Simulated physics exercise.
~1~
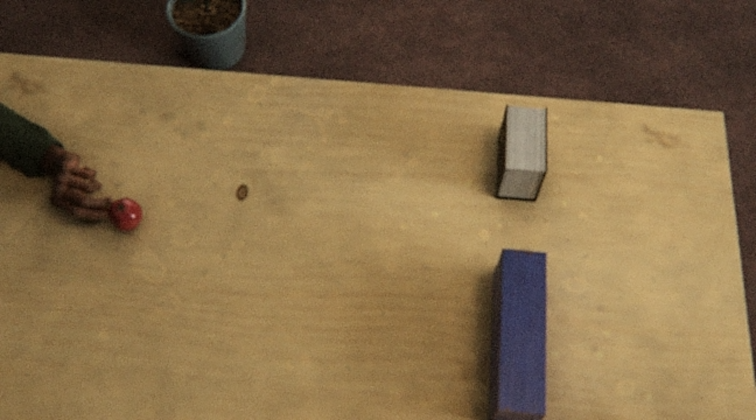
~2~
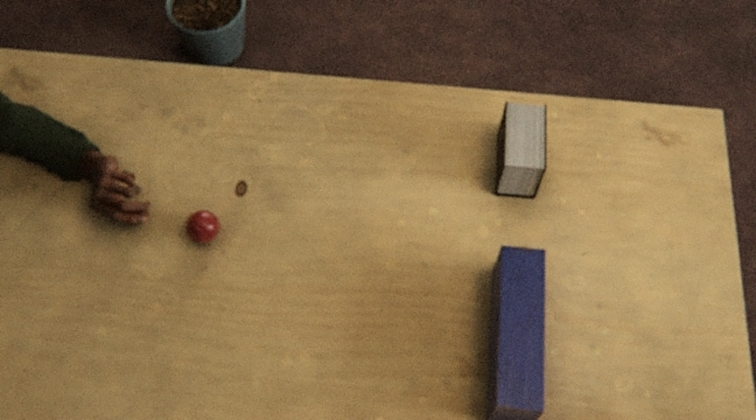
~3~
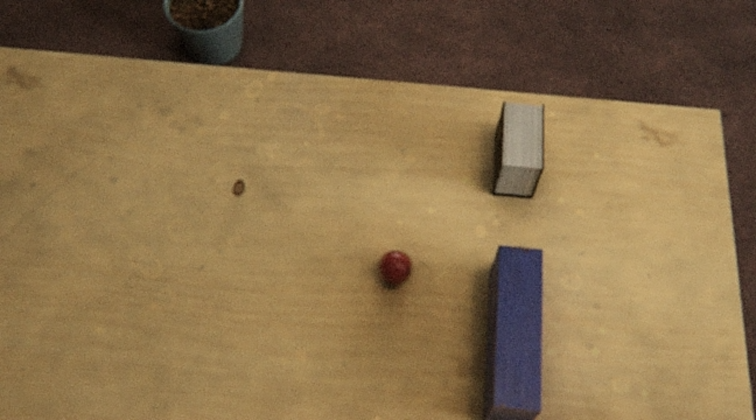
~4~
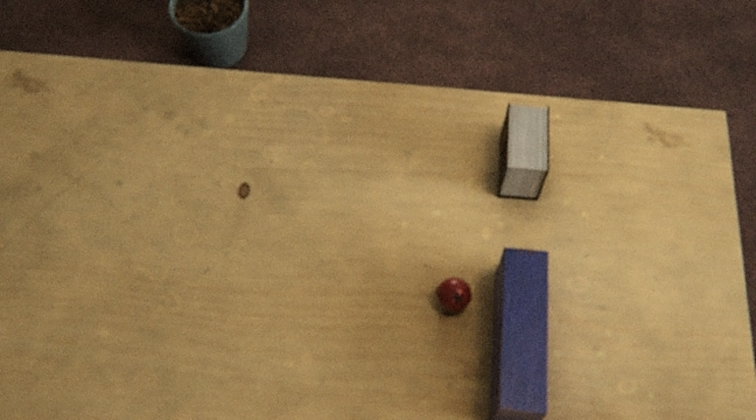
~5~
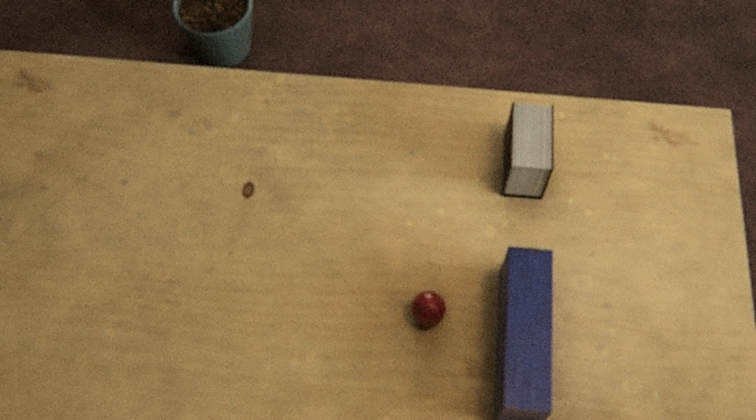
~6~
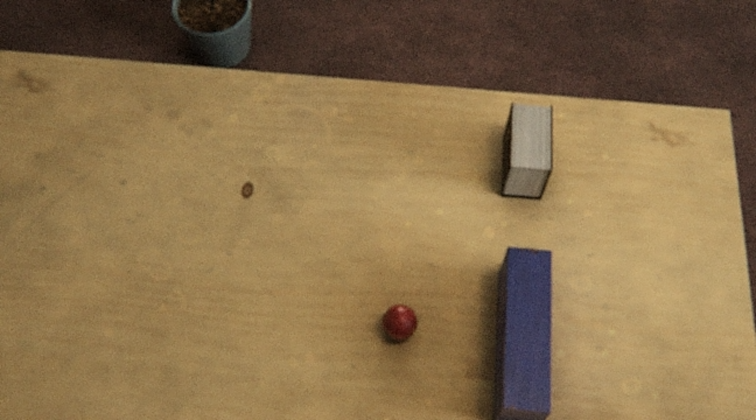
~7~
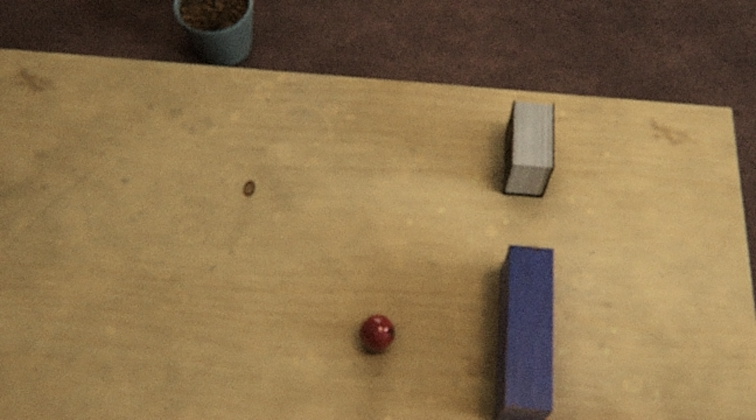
Red tomato rolling right from a hand across a wooden table, hitting a blue block and rolling back down and left.
